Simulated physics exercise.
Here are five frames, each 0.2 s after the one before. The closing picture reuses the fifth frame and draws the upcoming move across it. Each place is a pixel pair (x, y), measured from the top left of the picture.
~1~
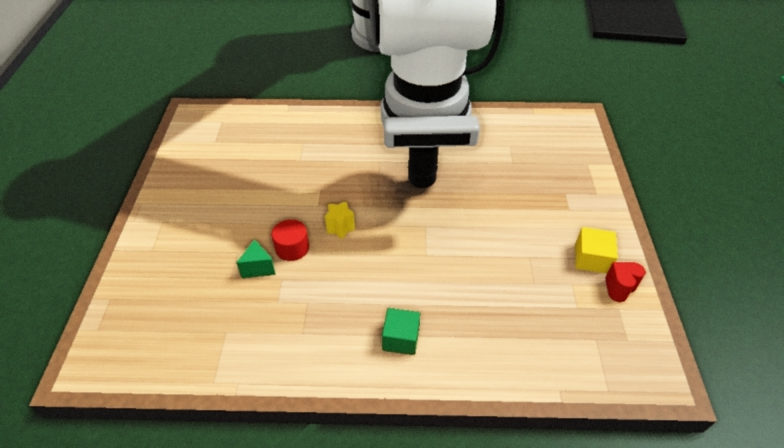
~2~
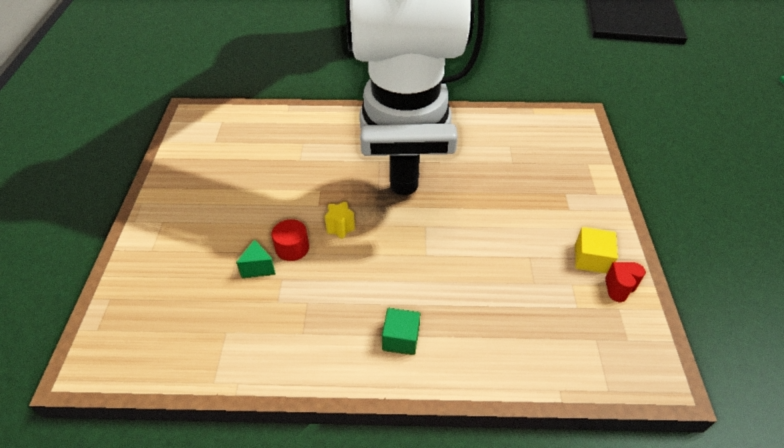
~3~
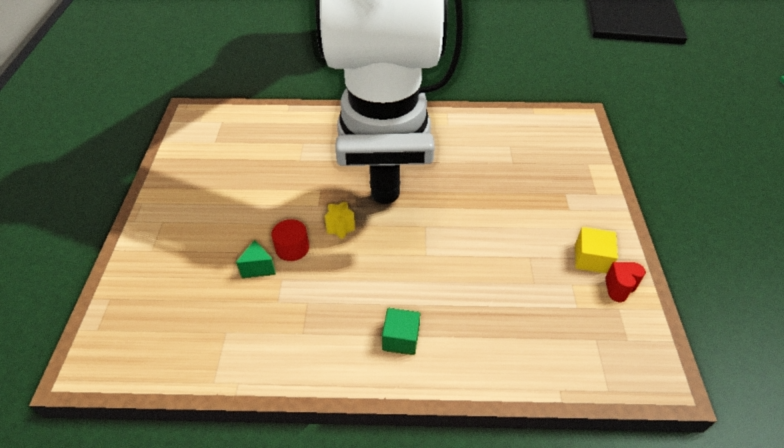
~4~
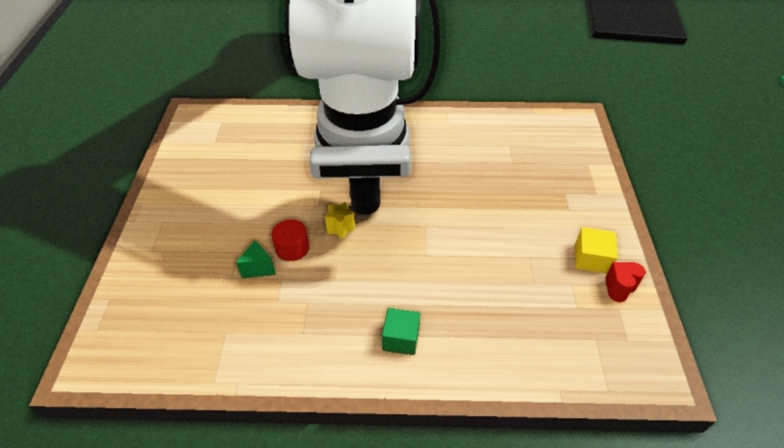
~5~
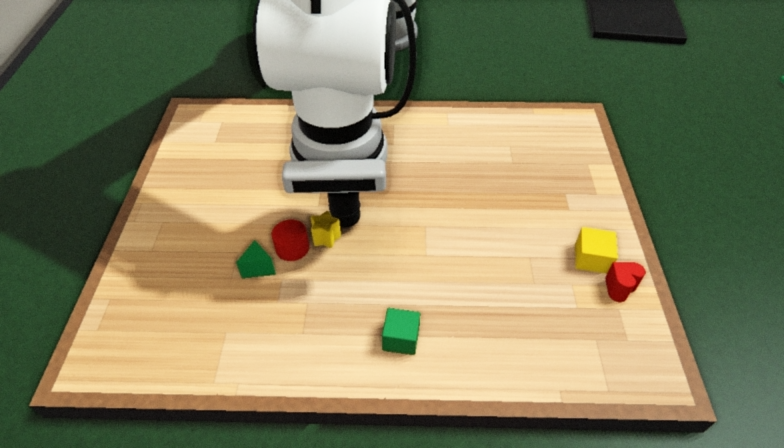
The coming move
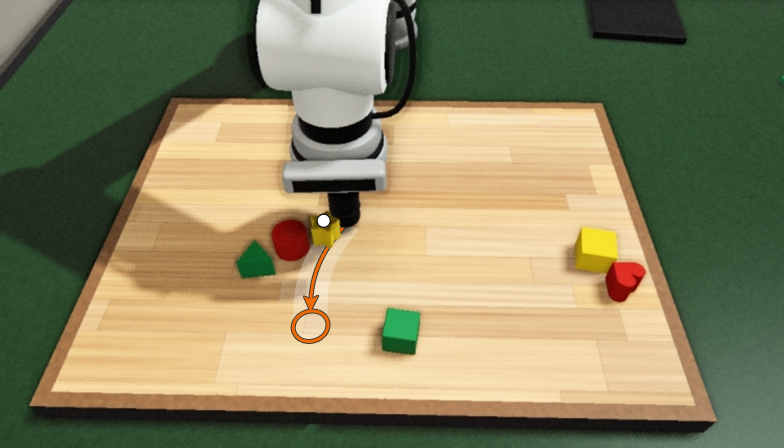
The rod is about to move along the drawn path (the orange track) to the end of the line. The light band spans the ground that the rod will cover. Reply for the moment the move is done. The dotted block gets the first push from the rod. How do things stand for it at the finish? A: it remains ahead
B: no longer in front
B
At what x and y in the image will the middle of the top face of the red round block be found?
At pixel (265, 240).
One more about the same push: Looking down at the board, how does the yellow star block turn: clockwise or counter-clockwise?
It turns round clockwise.
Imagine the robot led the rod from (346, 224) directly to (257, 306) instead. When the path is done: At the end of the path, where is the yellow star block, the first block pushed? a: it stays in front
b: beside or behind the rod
a - it stays in front.
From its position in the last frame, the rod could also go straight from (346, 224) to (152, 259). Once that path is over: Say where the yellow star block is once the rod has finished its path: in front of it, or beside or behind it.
Beside or behind it.
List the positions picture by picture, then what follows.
The first picture shows rod tip at (422, 179); block tops, green triangle at (254, 253); red round block at (289, 231); yellow star block at (339, 211); green square block at (401, 323).
The second picture shows rod at (404, 186); blocks unchanged.
The third picture shows rod at (385, 195); blocks unchanged.
The fourth picture shows rod at (366, 205); blocks unchanged.
The fifth picture shows rod at (346, 217); green triangle at (254, 253); red round block at (289, 231); yellow star block at (324, 221); green square block at (401, 323).
Path on the board, from (346, 224) over (325, 252) and (312, 287) to (311, 326); the dot is on the yellow star block.
What follows on the original path. One third of the way, rod at (324, 246); green triangle at (245, 256), turned 15° anticlockwise; red round block at (268, 239); yellow star block at (294, 248), turned 30° clockwise.
Two thirds of the way, rod at (311, 281); green triangle at (243, 257), turned 15° anticlockwise; red round block at (265, 240); yellow star block at (278, 262), turned 85° clockwise.
At the end, rod at (309, 320); green triangle at (243, 257), turned 15° anticlockwise; red round block at (265, 240); yellow star block at (278, 262), turned 85° clockwise; green square block in place.
